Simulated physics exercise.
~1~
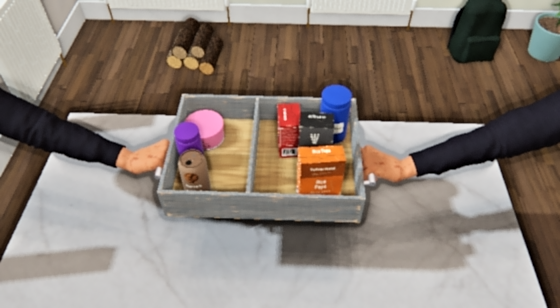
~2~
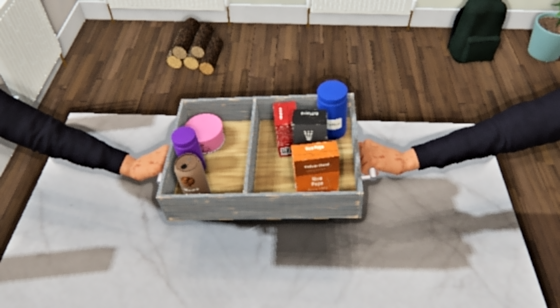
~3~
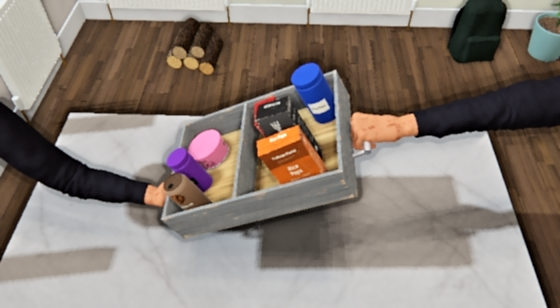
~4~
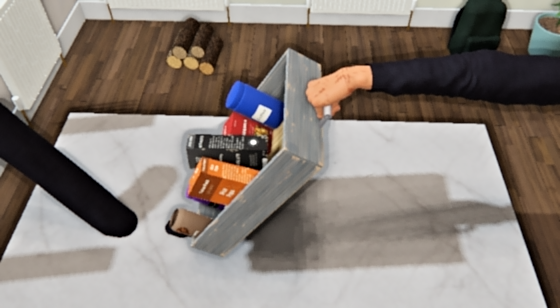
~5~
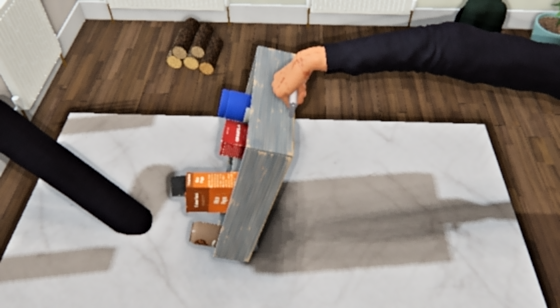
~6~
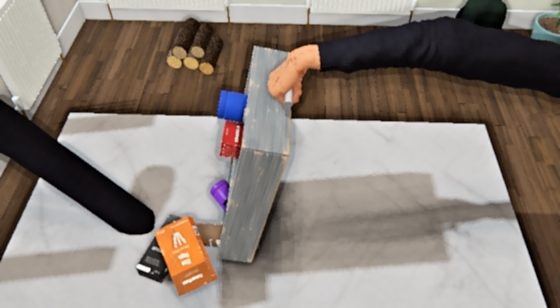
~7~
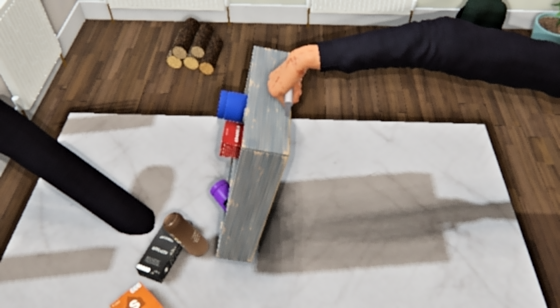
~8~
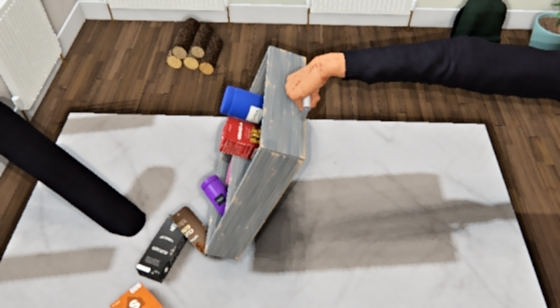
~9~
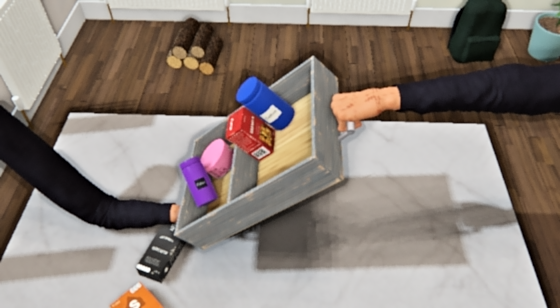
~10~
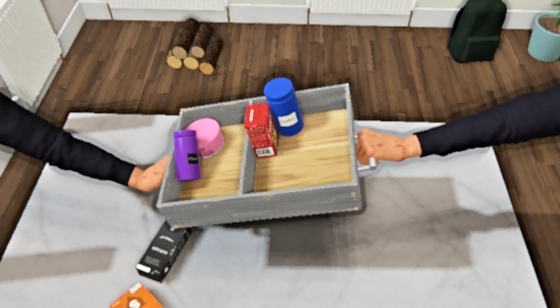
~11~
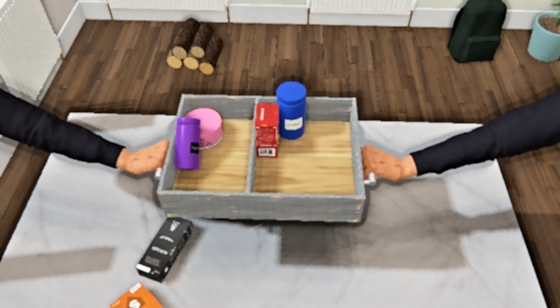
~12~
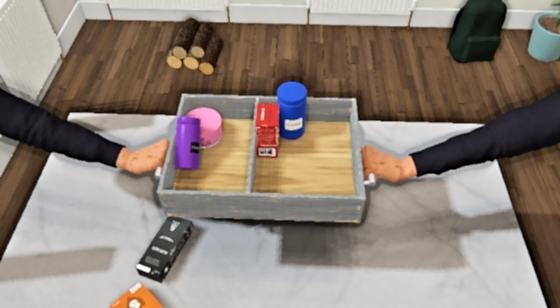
Two hands tipped a divided gray crate steeply down to the left, spilling an orange packet, a black carton and a brown can, then levelled it again with the purple jar lying over and the pink tub, red packet and blue jar still inside.
